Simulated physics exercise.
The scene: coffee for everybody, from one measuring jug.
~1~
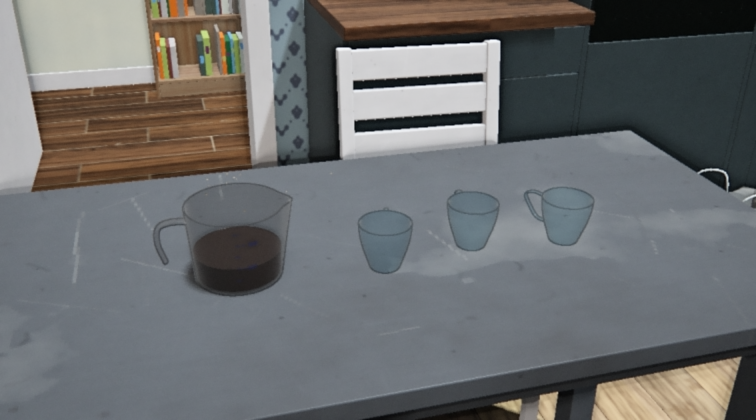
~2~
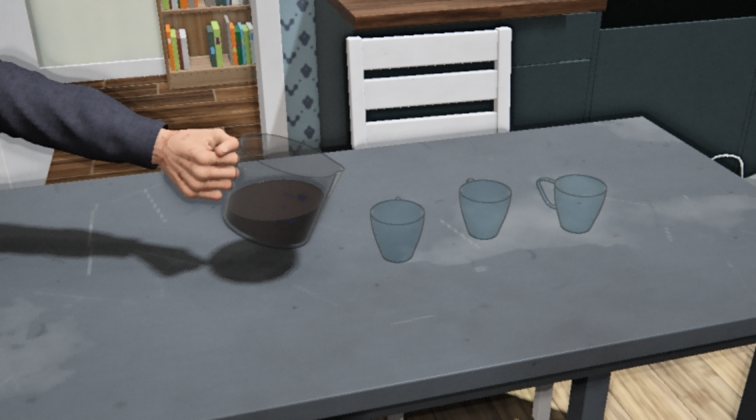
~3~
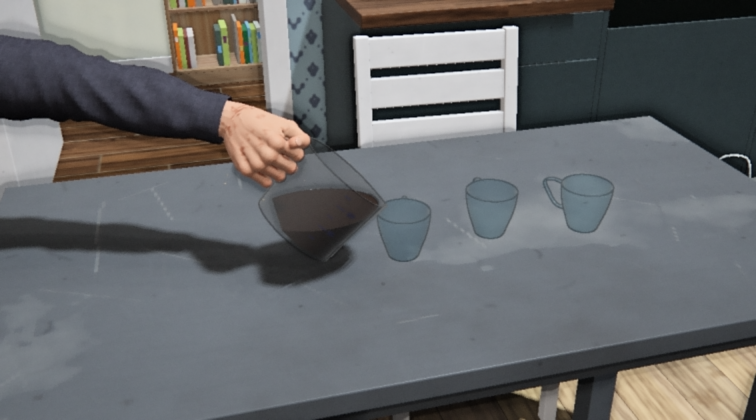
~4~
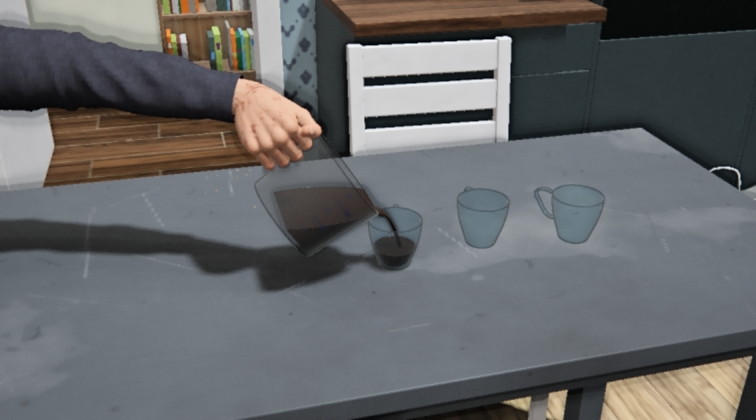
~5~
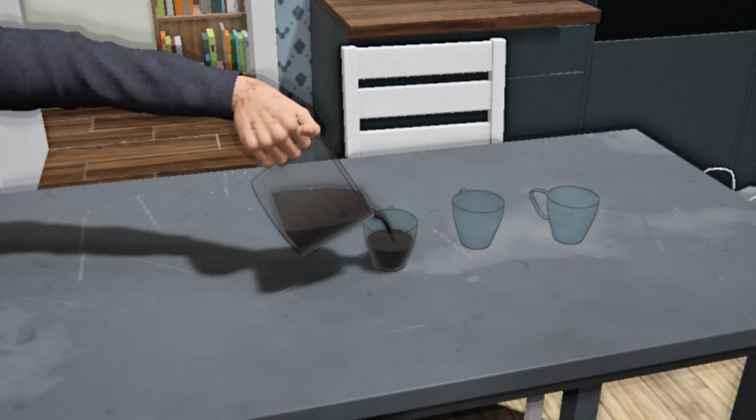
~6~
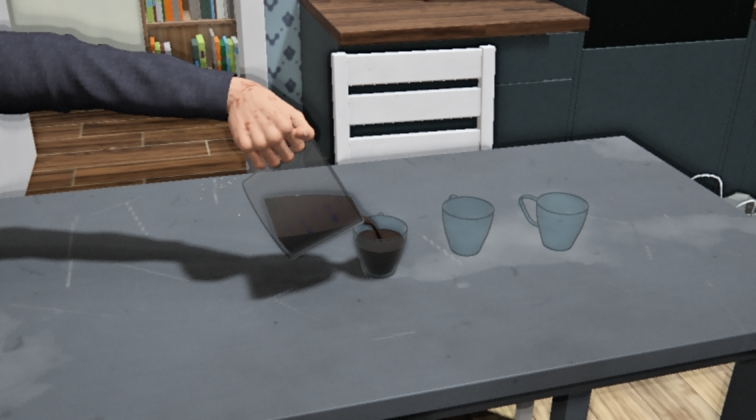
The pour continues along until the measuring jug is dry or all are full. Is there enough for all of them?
No - looks like it's going to give out before the final one.
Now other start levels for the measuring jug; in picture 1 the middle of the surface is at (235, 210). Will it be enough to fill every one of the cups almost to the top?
Covers it.
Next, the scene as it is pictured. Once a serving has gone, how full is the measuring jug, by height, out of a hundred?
I'd say close to 20 per cent.
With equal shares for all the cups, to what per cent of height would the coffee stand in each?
Around 75 per cent of the height.
A moment on, the first is about three quarters full.
Further on, the first is done and the measuring jug has about half of its load.
When it is over, the measuring jug is empty with two filled and the next at about a quarter of a serving.
